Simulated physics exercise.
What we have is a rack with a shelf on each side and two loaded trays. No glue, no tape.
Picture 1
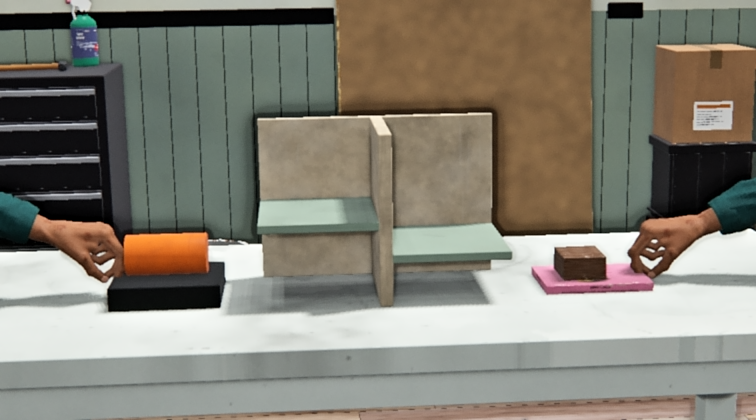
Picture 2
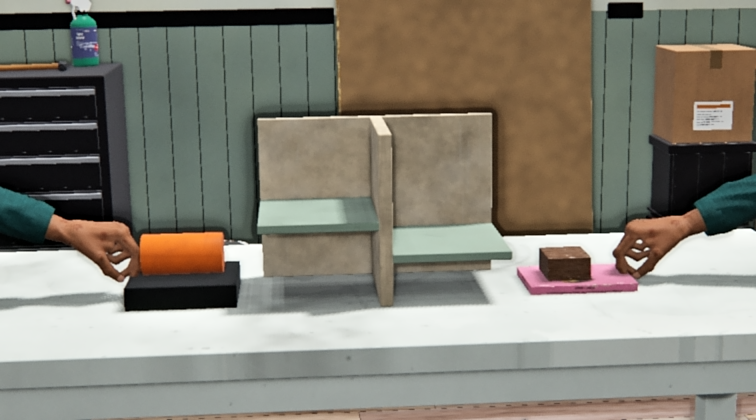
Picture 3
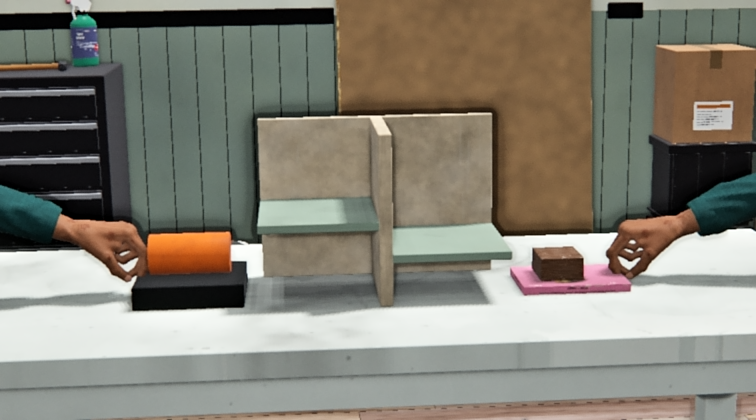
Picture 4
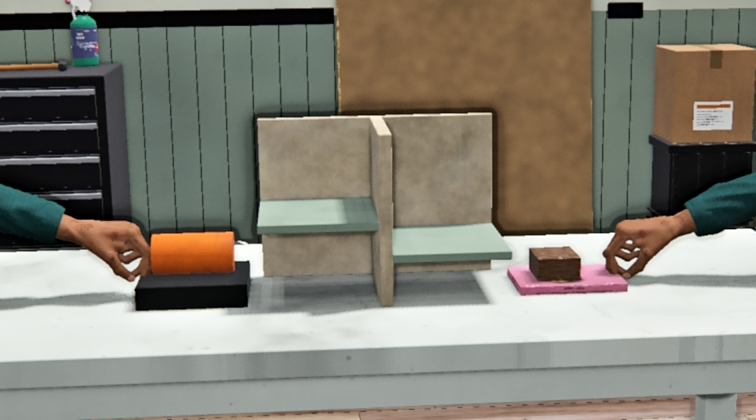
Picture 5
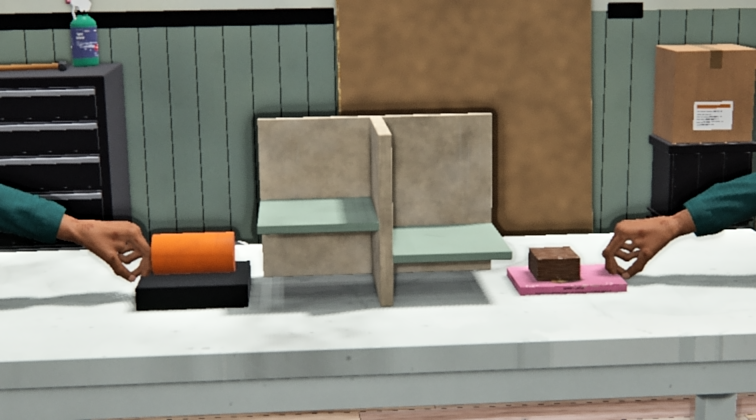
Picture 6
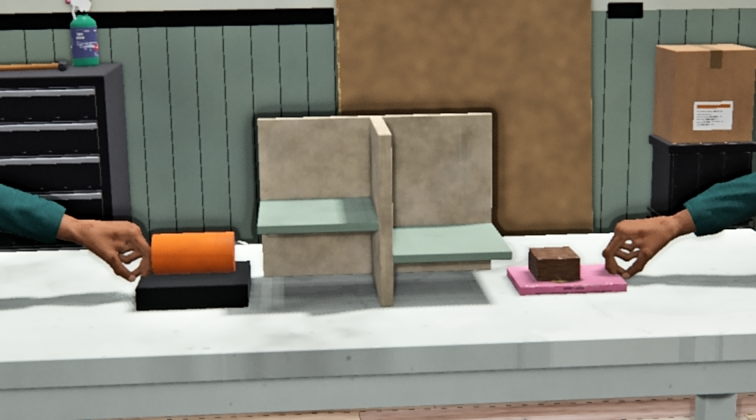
Two hands slide a loaded black tray and pink packet slightly inward, then stay still.
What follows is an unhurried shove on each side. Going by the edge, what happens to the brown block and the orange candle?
One by one: I think the brown block gets under fine, I think the orange candle gets under fine.
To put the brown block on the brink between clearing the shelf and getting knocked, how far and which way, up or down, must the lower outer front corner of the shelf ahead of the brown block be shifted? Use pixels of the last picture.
It is roughly 8 pixels, and the shift goes down.
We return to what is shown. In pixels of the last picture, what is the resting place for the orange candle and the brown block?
Final spots: First object (312, 250), second object (438, 268).
Then, 0.94 s on from there, brown block riding along near (496, 266); orange candle riding along near (234, 253).
In the end, the brown block clears the shelf, near (438, 268); the orange candle clears the shelf, near (312, 250).
